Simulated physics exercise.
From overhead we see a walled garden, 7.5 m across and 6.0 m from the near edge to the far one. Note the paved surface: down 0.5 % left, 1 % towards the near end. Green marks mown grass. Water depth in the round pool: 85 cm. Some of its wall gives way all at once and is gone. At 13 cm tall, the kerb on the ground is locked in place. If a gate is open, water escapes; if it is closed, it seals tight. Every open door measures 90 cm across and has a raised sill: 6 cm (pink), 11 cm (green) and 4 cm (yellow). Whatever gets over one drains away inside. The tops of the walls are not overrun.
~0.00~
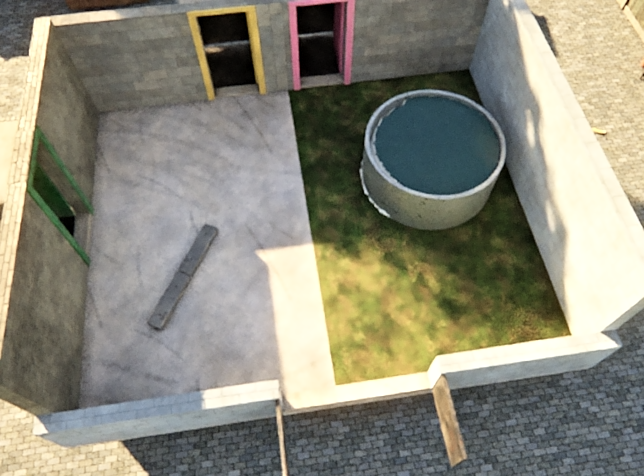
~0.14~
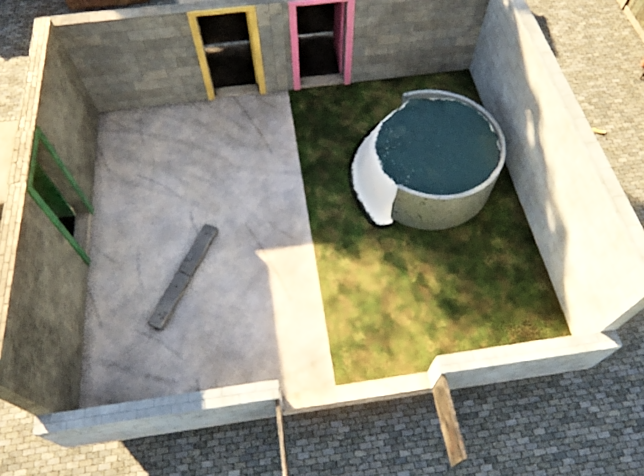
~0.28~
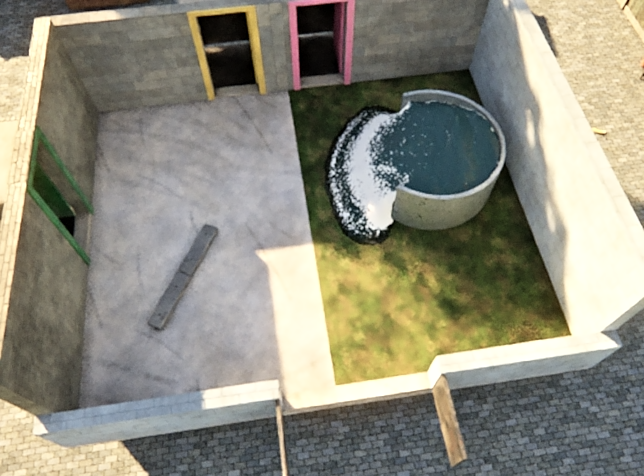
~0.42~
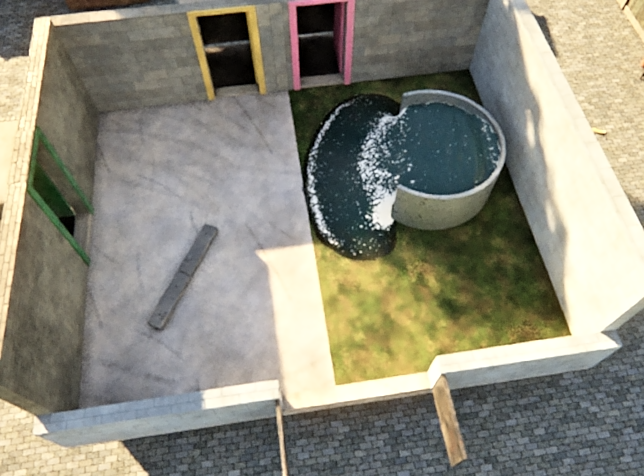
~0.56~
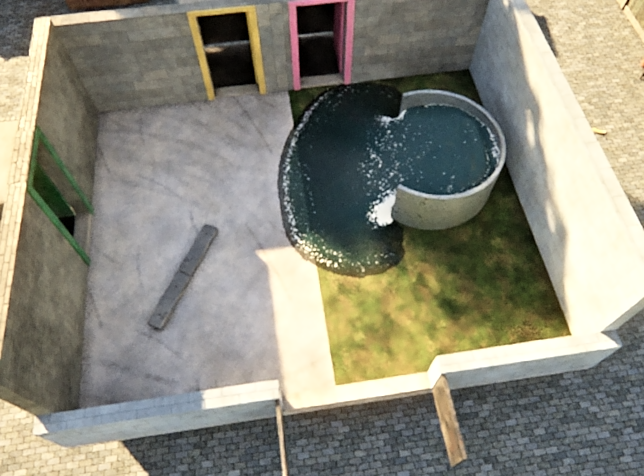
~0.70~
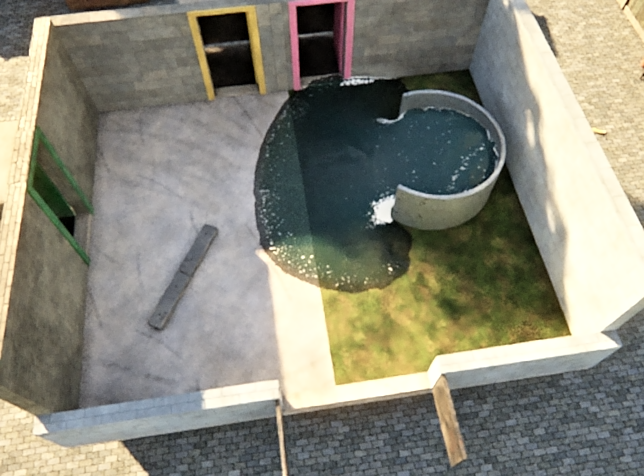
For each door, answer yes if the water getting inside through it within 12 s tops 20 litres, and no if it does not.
Pink door - yes, green door - yes, yellow door - yes.
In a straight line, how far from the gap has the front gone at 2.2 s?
6.0 m.
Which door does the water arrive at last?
The green one.
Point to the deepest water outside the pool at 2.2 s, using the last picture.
In the final picture, near (99, 114).
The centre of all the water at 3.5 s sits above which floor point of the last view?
The water is centred near (238, 196).
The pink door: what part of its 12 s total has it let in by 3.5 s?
By that time, around 95 per cent.
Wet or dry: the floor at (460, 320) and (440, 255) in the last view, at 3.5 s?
Not yet touched, then not yet touched.
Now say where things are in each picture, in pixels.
In the first picture, the round pool at (434, 144) is whole and still, 85 cm deep.
In the second picture, water pours out at (367, 159) and has run 1.2 m, to (389, 222); deepest outside 46 cm, 85 cm at the round pool's back.
In the third picture, water pours out at (367, 161) and has run 1.5 m, to (368, 240); deepest outside 51 cm, 84 cm at the round pool's back.
In the fourth picture, the front is at (368, 256), 1.8 m from the gap at (367, 163); 4.1 m2 of floor is under water; 79 cm left at the back of the round pool.
In the fifth picture, the front is at (349, 272), 2.1 m from the gap at (367, 163); 6.8 m2 of floor is under water; 72 cm left at the back of the round pool.
In the sixth picture, the front is at (302, 275), 2.4 m from the gap at (367, 164); 9.6 m2 of floor is under water; 73 cm left at the back of the round pool.
After 1.4 s water covers 50 % of the floor and is deepest (26 cm) near (361, 163); pink door 20 cm at the sill, 47 L in, green door not reached, yellow door 13 cm at the sill, 5 L in.
After 2.2 s water covers 75 % of the floor and is deepest (41 cm) near (99, 114); pink door 15 cm at the sill, 97 L in, green door 21 cm at the sill, 6 L in, yellow door 13 cm at the sill, 35 L in.
After 3.5 s water covers 80 % of the floor and is deepest (28 cm) near (108, 119); pink door 10 cm at the sill, 132 L in, green door 20 cm at the sill, 69 L in, yellow door 8 cm at the sill, 67 L in.
After 7.0 s water covers 85 % of the floor and is deepest (20 cm) near (79, 424); pink door 3 cm at the sill, 140 L in, green door 11 cm at the sill, 95 L in, yellow door 7 cm at the sill, 90 L in.
After 12.0 s water covers 100 % of the floor and is deepest (11 cm) near (79, 424); pink door 2 cm at the sill, 140 L in, green door 7 cm at the sill, 102 L in, yellow door 4 cm at the sill, 95 L in.
